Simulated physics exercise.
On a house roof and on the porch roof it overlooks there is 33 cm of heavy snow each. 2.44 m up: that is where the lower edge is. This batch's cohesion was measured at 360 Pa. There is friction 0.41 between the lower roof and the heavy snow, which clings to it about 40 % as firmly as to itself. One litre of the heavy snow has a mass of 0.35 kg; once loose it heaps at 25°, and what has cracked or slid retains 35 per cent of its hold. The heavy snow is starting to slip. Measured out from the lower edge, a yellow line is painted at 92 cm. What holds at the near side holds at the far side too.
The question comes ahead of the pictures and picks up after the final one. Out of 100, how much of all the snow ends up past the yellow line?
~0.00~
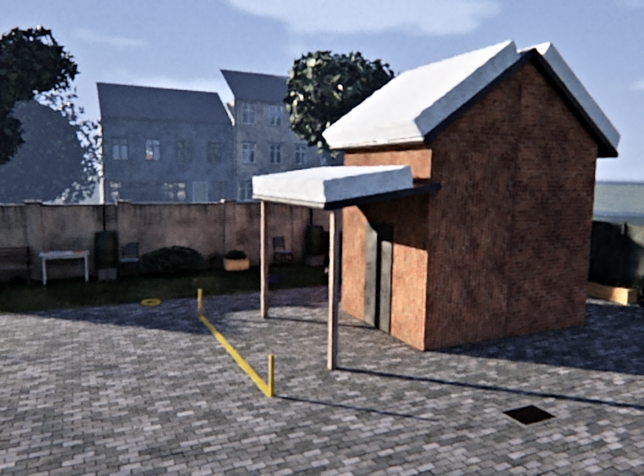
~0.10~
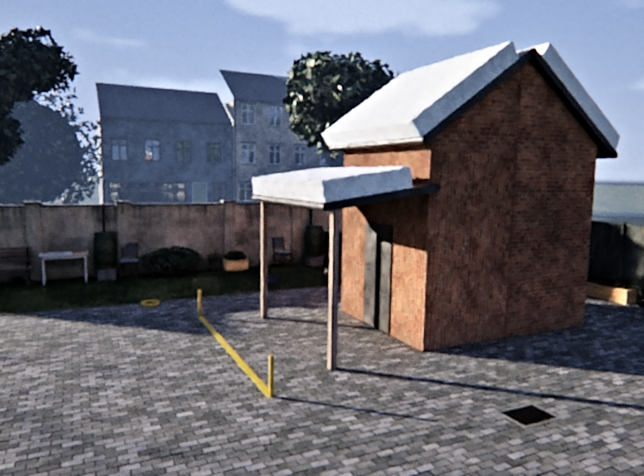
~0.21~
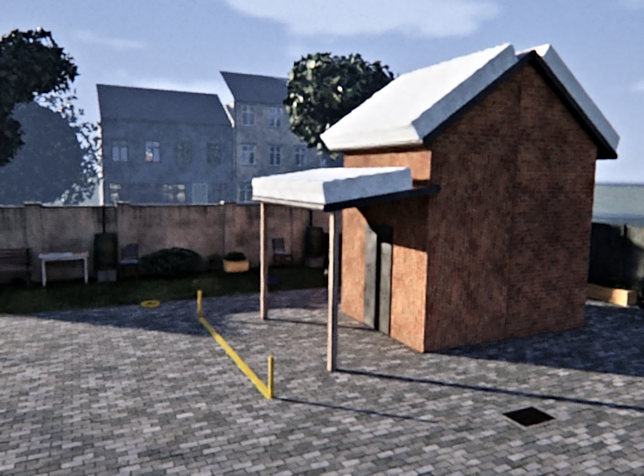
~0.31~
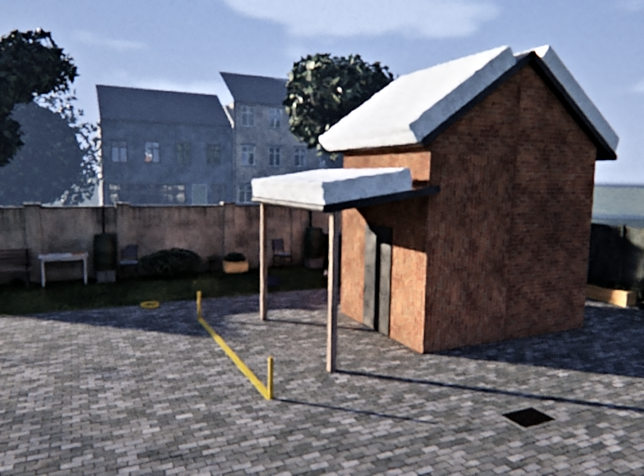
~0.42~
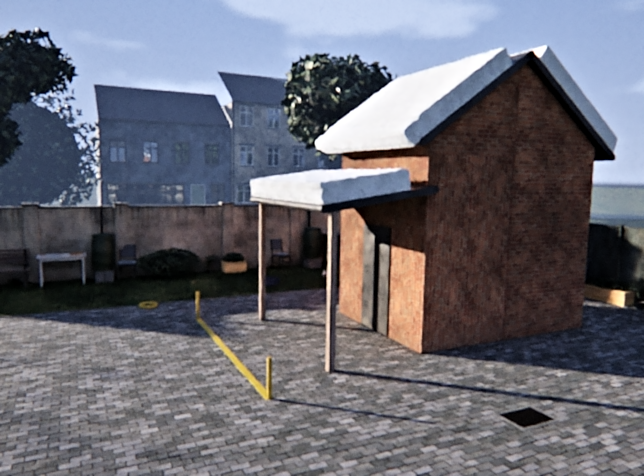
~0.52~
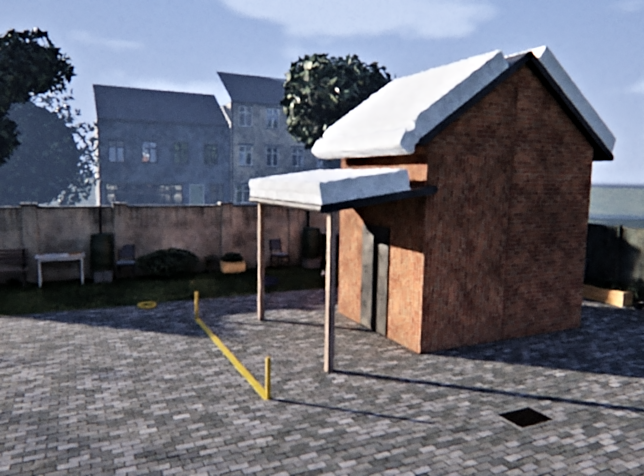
About 9 %.
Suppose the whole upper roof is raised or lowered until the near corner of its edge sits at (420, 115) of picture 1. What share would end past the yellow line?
Roughly 25 %.
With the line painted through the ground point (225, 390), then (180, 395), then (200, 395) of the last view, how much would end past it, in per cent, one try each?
3 %, then 0 %, then 2 %.
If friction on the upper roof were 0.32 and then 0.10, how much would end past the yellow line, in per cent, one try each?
In turn about 25 %, 40 %.
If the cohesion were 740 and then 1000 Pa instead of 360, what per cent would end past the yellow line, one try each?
It'd be some 0 percent the first time and some 0 percent the second.
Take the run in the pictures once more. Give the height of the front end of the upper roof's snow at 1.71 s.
Roughly 3.0 m.
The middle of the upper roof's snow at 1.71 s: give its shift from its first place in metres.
Straight-line shift: Around 1.8 m.
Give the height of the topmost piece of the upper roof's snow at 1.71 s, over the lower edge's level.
1.3 m or thereabouts.
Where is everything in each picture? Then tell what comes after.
The first frame shows leading edge of the heavy snow at (422, 114).
The second frame shows leading edge of the heavy snow at (421, 114), its middle shifted 8 mm.
The third frame shows leading edge of the heavy snow at (420, 117), its middle shifted 3.3 cm, 1 % of it past the upper edge, in one piece.
The fourth frame shows leading edge of the heavy snow at (417, 135), its middle shifted 7.4 cm, 3 % of it past the upper edge, in one piece.
The fifth frame shows leading edge of the heavy snow at (412, 132), its middle shifted 13 cm, 6 % of it past the upper edge, cracking.
The sixth frame shows leading edge of the heavy snow at (405, 136), its middle shifted 21 cm, 9 % of it past the upper edge, cracking.
After 1.07 s, none is below the lower edge and 0 % is past the line.
After 1.71 s, none is below the lower edge and 0 % is past the line.
After 2.36 s, 8 % is below the lower edge and 0 % is past the line.
After 3.00 s, 23 % is below the lower edge and 7 % is past the line.
After 4.60 s, at the end, 28 % is below the lower edge and 9 % is past the line.
